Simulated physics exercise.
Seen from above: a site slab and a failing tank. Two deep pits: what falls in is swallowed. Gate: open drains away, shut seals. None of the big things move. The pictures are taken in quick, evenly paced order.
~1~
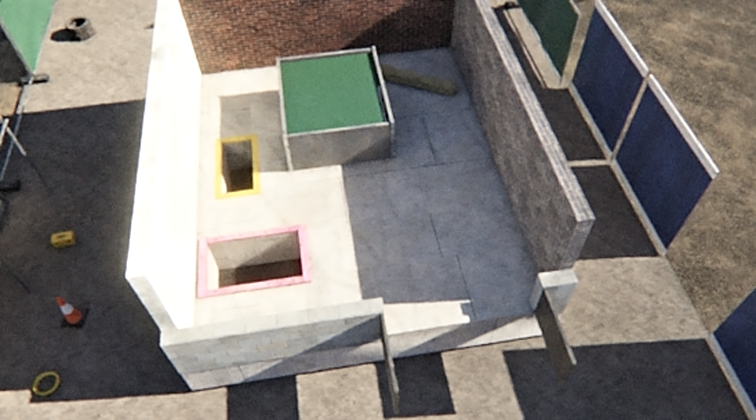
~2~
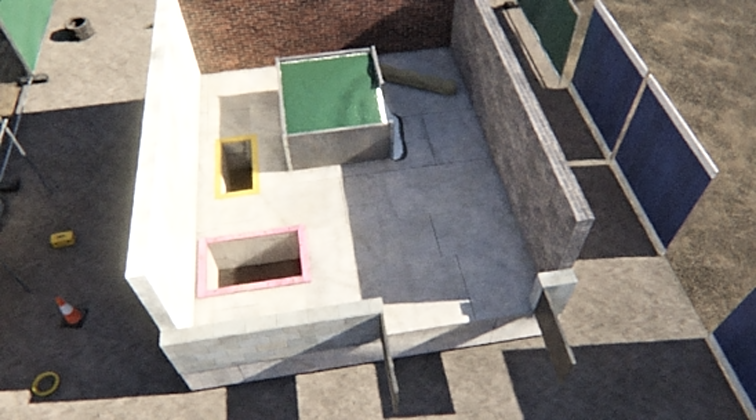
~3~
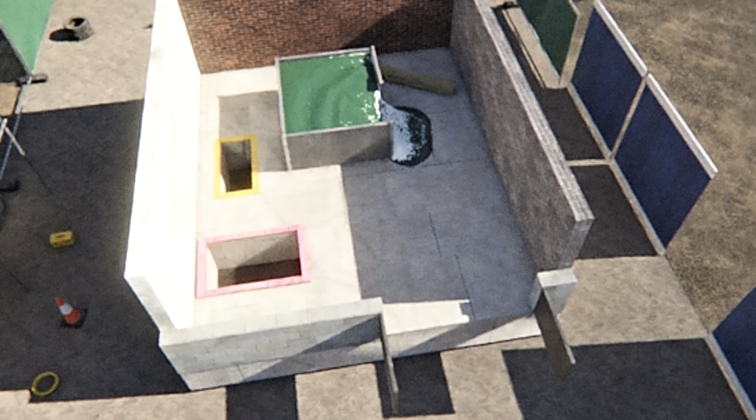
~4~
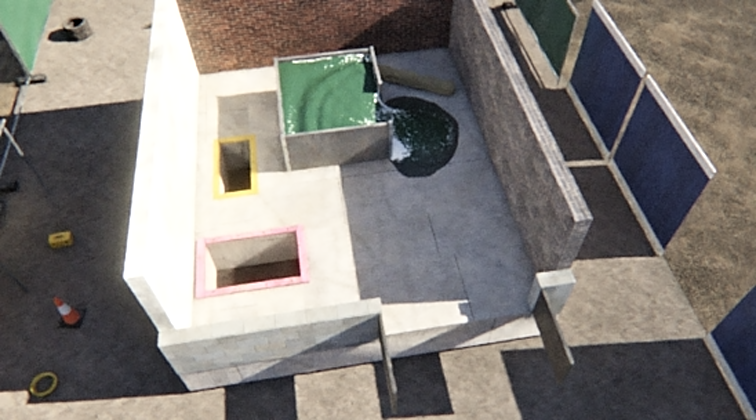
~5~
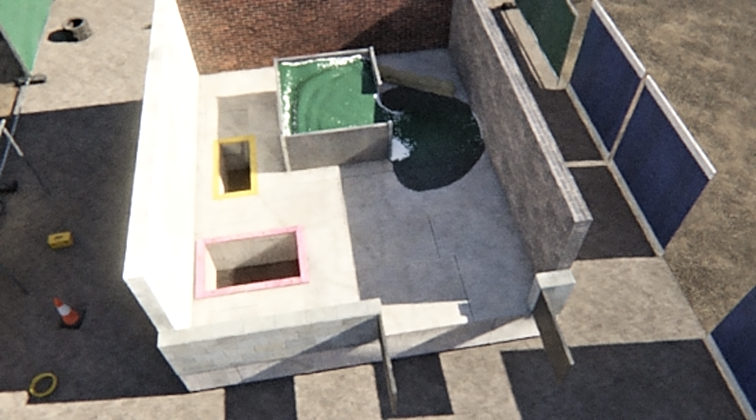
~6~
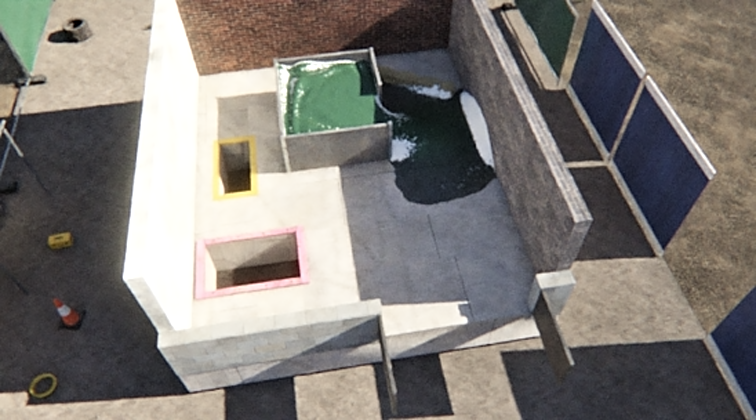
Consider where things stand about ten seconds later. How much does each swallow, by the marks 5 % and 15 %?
In the end the gate will likely win a major part beyond fifteen per cent, the pink pit will likely win a minor part below five per cent, the yellow pit will likely win a minor part below five per cent.
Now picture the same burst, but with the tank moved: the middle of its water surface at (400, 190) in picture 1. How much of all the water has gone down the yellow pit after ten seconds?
Yellow: 8 %.
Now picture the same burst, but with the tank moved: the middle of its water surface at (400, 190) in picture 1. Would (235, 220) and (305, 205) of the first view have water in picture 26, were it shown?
Reading them in sequence: High and dry, followed by high and dry.
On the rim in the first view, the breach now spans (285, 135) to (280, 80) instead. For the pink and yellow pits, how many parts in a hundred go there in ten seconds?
In percent: Pink 4, yellow 70.
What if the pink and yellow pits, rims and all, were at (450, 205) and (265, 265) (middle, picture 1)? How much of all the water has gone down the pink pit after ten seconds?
Share for the pink pit: 40 percent.
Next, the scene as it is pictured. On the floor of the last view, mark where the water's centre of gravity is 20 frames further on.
About (391, 137).
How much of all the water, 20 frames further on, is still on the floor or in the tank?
Estimate: Near 88 %.
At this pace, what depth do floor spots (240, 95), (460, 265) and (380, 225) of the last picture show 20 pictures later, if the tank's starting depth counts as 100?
In the order asked, some 0, 8 and 0 in a hundred.
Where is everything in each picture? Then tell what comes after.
The tank at (332, 93) is whole and still, in the first frame.
The front is at (396, 159), out from the gap at (385, 124), in the second frame.
Water pours out at (385, 126) and has run to (420, 114), in the third frame.
Water pours out at (384, 128) and has run to (449, 117), in the fourth frame.
Water pours out at (384, 128) and has run to (483, 144), in the fifth frame.
Water pours out at (384, 128) and has run to (494, 174), in the sixth frame.
A moment on, water covers 25 % of the floor; the gate 0 %, the pink pit 0 %, the yellow pit 0 %.
Next, water covers 35 % of the floor; the gate 1 %, the pink pit 0 %, the yellow pit 0 %.
Then, water covers 50 % of the floor; the gate 12 %, the pink pit 0 %, the yellow pit 0 %.
Later, water covers 70 % of the floor; the gate 30 %, the pink pit 0 %, the yellow pit 0 %.
In the end, water covers 75 % of the floor; the gate 47 %, the pink pit 0 %, the yellow pit 2 %.
